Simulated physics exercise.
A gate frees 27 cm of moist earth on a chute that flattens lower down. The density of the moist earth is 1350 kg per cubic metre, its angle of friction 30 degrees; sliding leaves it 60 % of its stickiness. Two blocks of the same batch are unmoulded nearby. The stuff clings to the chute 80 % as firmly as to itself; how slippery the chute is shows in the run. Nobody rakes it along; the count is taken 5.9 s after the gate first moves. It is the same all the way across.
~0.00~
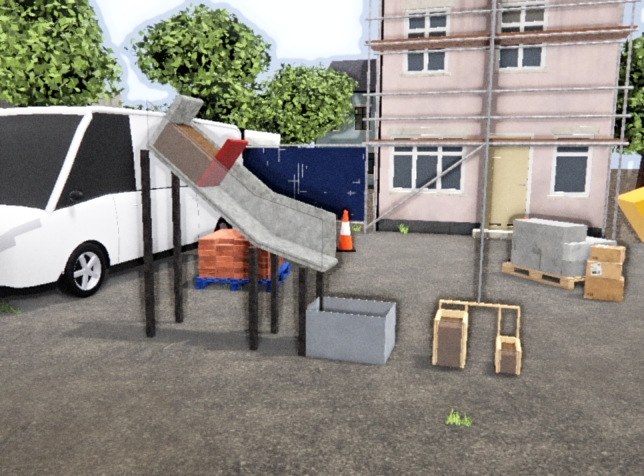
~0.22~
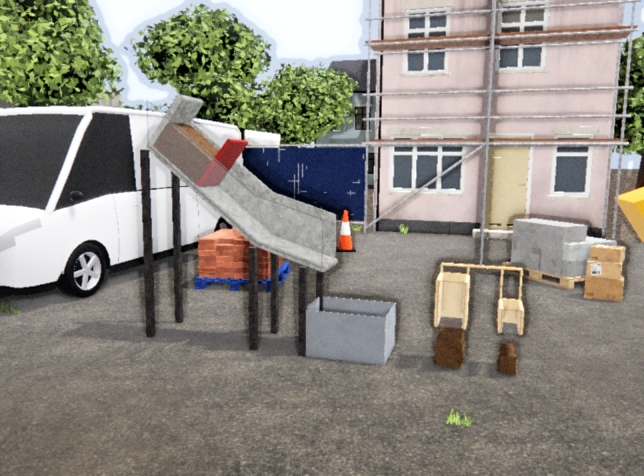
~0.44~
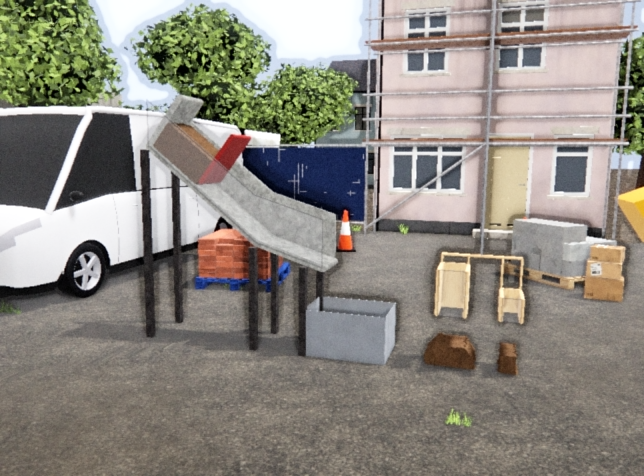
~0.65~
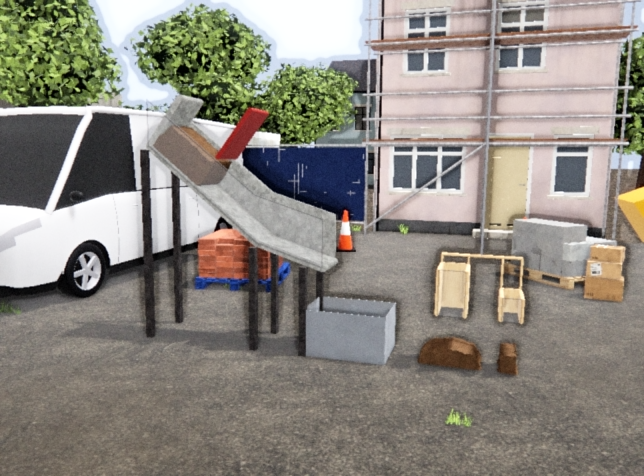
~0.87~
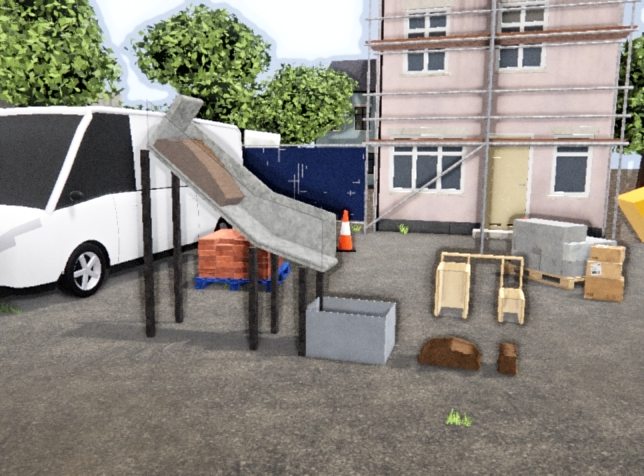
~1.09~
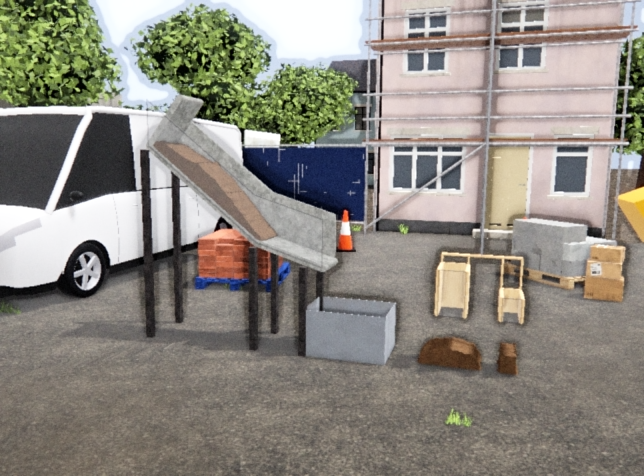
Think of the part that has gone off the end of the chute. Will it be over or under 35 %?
The result is under 35 %.
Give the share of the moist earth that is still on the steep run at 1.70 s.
Some 50 per cent.
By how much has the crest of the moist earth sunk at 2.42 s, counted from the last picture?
Some 1.5 cm.
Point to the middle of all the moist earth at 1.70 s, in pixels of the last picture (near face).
Near (251, 219).
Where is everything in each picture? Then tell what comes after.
The first frame shows front end of the moist earth at (210, 162); test blocks 32 cm, 15 cm high (left to right).
The second frame shows front end of the moist earth at (210, 162); test blocks 29 cm, 15 cm high (left to right).
The third frame shows front end of the moist earth at (210, 162); test blocks 18 cm, 15 cm high (left to right).
The fourth frame shows front end of the moist earth at (212, 165); test blocks 15 cm, 15 cm high (left to right).
The fifth frame shows front end of the moist earth at (227, 198); test blocks 15 cm, 15 cm high (left to right).
The sixth frame shows front end of the moist earth at (262, 238); test blocks 15 cm, 15 cm high (left to right).
By 1.70 s, 48 % is on the steep run, 52 % on the flatter one and 0 % past the end.
By 2.42 s, 41 % is on the steep run, 48 % on the flatter one and 11 % past the end.
By 3.14 s, 41 % is on the steep run, 48 % on the flatter one and 11 % past the end.
By 3.86 s, 41 % is on the steep run, 48 % on the flatter one and 11 % past the end.
By 6.33 s, at the end, 41 % is on the steep run, 48 % on the flatter one and 11 % past the end.
